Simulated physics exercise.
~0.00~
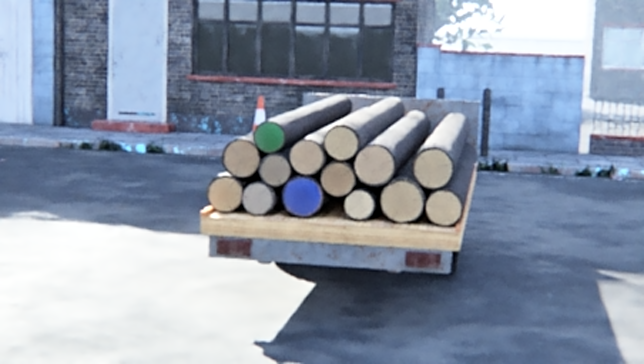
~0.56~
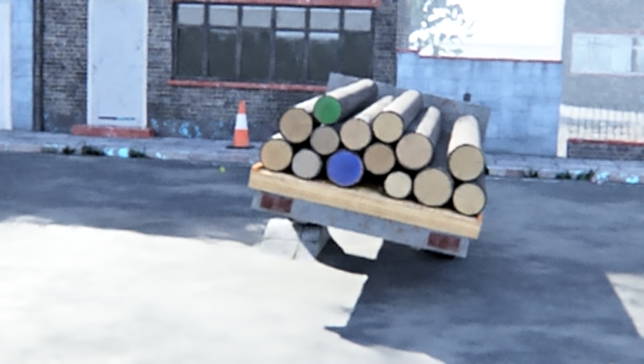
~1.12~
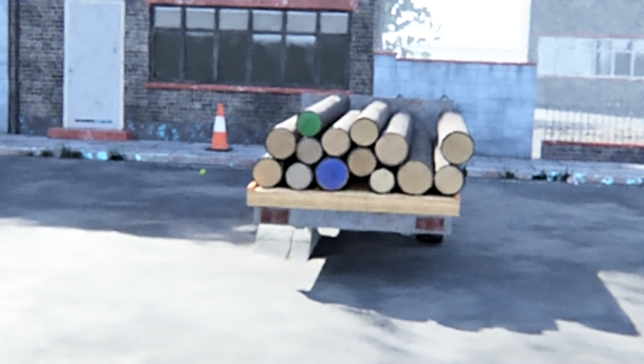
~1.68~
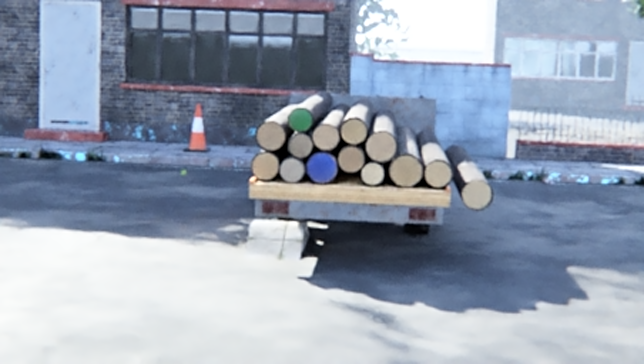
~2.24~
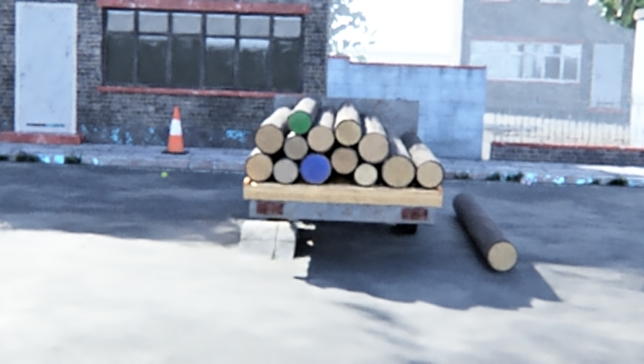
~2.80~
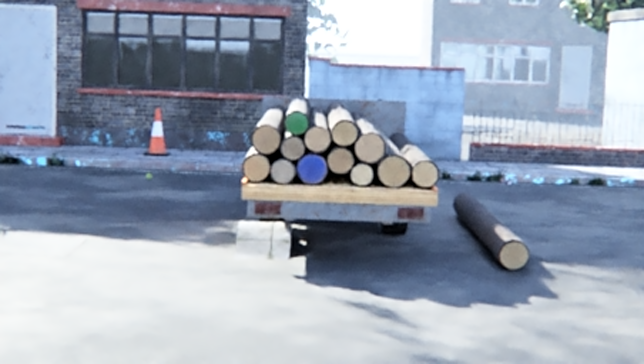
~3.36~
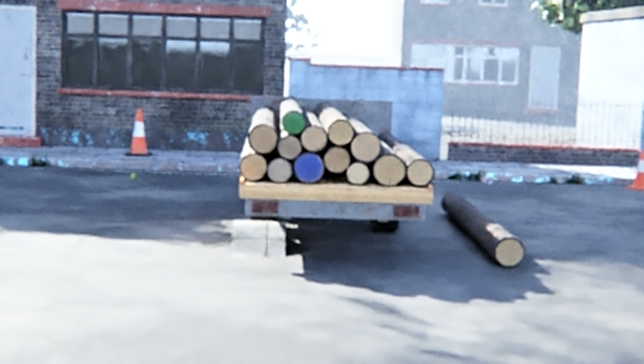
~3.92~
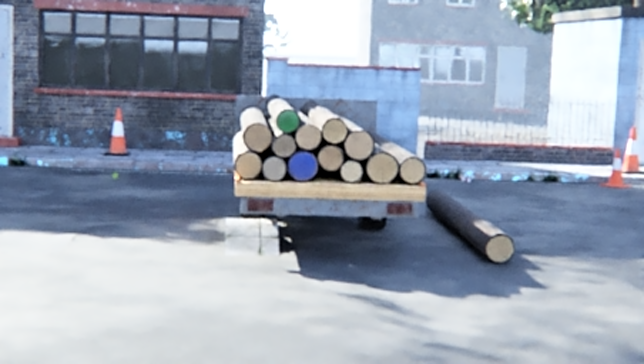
Stacked timber poles riding a tilting low trailer, one rolling off the right side onto the ground, green and blue ones staying aboard.
